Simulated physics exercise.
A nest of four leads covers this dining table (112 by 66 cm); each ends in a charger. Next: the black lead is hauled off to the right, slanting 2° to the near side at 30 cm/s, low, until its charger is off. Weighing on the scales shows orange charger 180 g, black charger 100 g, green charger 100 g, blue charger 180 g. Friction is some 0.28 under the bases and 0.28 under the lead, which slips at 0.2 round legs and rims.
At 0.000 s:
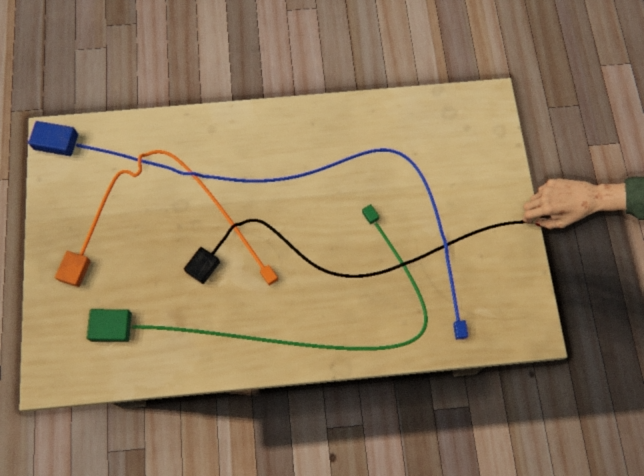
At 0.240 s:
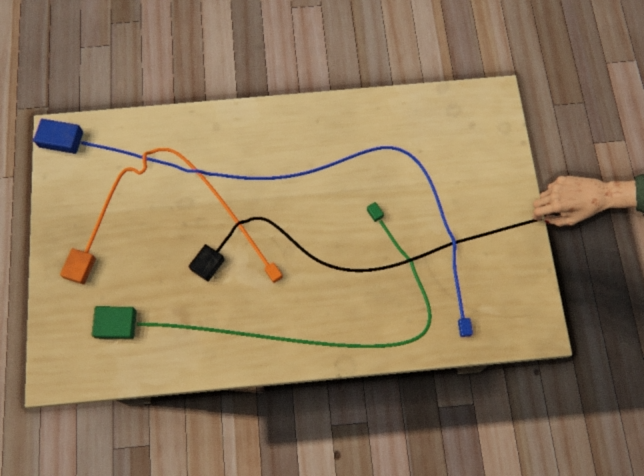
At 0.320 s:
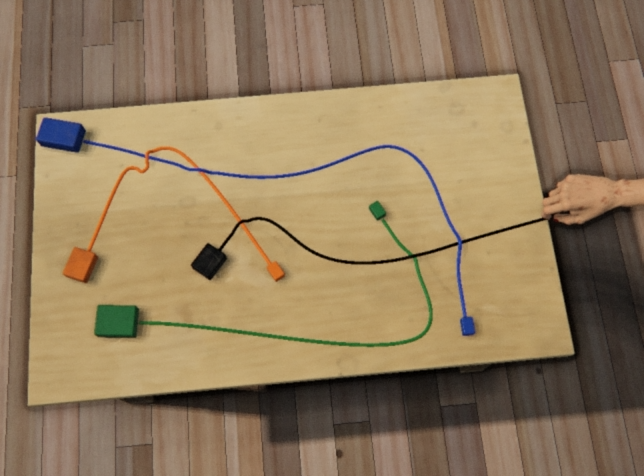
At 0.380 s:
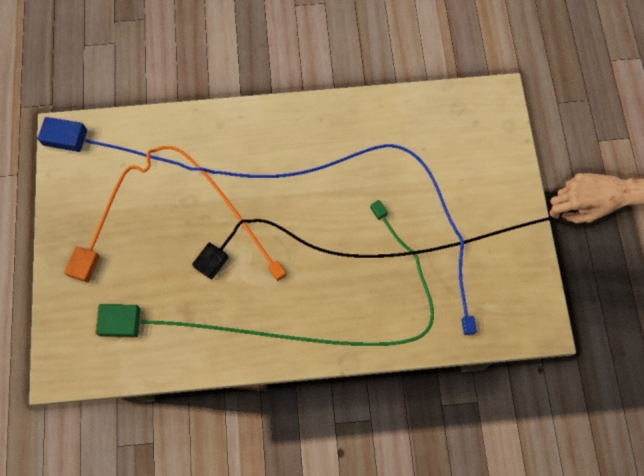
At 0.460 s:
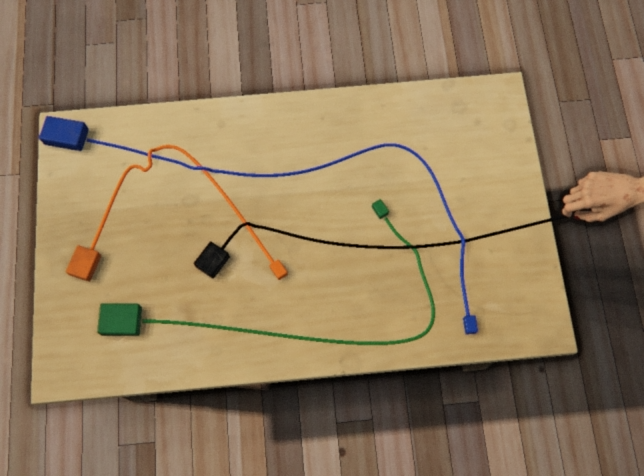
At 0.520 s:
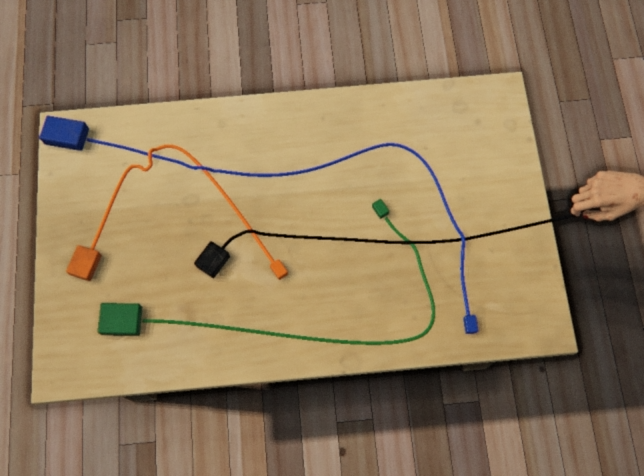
In this clip, a hand pulls a black cable rightward across a wooden surface, gradually straightening its curves where it crosses orange, green and blue cables, while those cables and the coloured blocks attached to them shift very little.
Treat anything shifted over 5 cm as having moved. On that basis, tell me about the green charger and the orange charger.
Outcome: Green charger remains undisturbed, orange charger ends up displaced.
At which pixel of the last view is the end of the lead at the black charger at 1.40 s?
(337, 246) or thereabouts.
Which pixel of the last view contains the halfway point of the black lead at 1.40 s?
I'd point to close to (520, 228) in the last picture.
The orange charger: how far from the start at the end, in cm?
For the orange charger, that's 20 cm all told.
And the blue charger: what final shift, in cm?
Blue charger: Around 50 centimetres.
After 1.4 s, the black lead's tail end at (337, 246); black charger 23 cm off its start, orange plug 14 cm off its start.
After 2.3 s, the black lead's tail end at (456, 225); orange charger 7 cm off its start, black charger 49 cm off its start, orange plug 40 cm off its start.
After 3.2 s, the black lead has left the top; orange charger 18 cm off its start at (167, 249), green charger 2 cm off its start at (129, 315), black charger 79 cm off its start at (574, 214).
After 4.1 s, the black lead has left the top; orange charger 18 cm off its start, green charger 2 cm off its start, black charger over the edge.
After 4.6 s, the black lead has left the top; orange charger 18 cm off its start at (167, 249), green charger 2 cm off its start at (129, 315), black charger over the edge, blue plug over the edge.
